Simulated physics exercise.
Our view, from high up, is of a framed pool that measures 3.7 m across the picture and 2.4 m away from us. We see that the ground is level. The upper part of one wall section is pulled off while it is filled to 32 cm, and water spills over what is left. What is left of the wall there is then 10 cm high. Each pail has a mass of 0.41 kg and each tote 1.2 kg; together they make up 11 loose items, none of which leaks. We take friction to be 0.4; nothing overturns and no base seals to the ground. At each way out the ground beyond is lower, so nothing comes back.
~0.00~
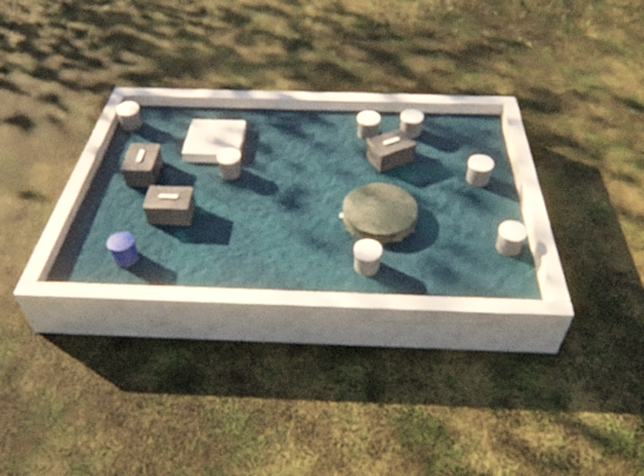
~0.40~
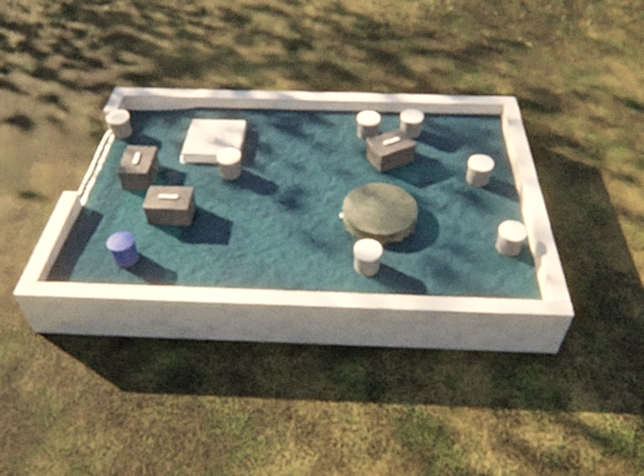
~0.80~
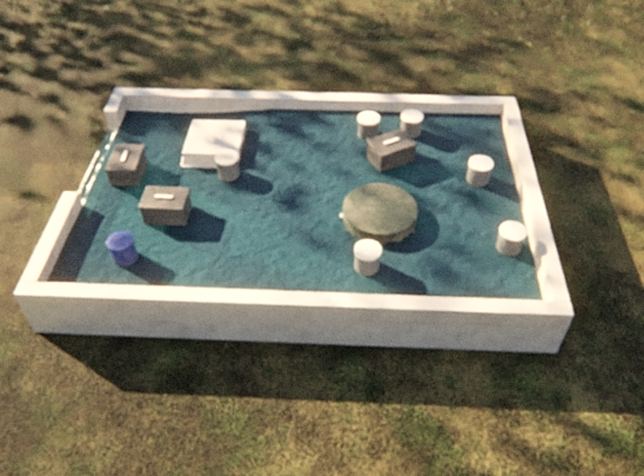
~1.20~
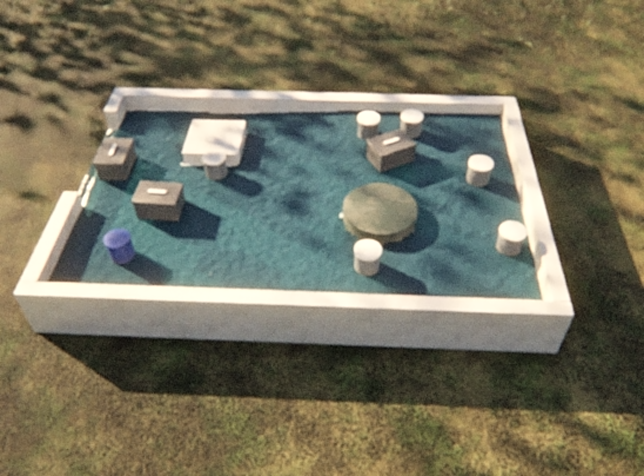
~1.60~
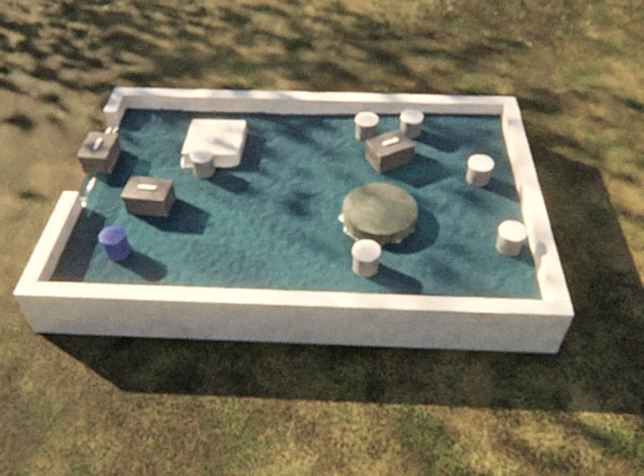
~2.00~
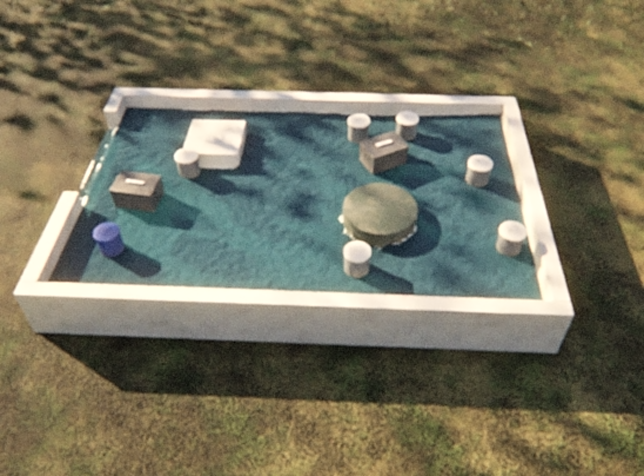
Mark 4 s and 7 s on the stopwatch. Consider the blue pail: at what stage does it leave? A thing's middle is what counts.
Middle band.
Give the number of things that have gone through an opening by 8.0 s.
It comes to 5.
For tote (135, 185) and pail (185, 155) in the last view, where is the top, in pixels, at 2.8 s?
Approx. (110, 169); approx. (161, 155).
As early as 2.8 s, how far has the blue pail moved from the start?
About 30 cm by then.
After 2.8 s the blue pail is near (99, 222), 0.3 m from its start, afloat; 2 of 11 are out; 9 afloat.
After 5.4 s the blue pail is near (92, 179), 1.0 m from its start, afloat; 4 of 11 are out; 7 afloat.
After 8.0 s the blue pail has gone out (at 5.8 s); 5 of 11 are out; 6 afloat.
After 12.0 s the blue pail has gone out (at 5.8 s); 5 of 11 are out; 6 afloat.
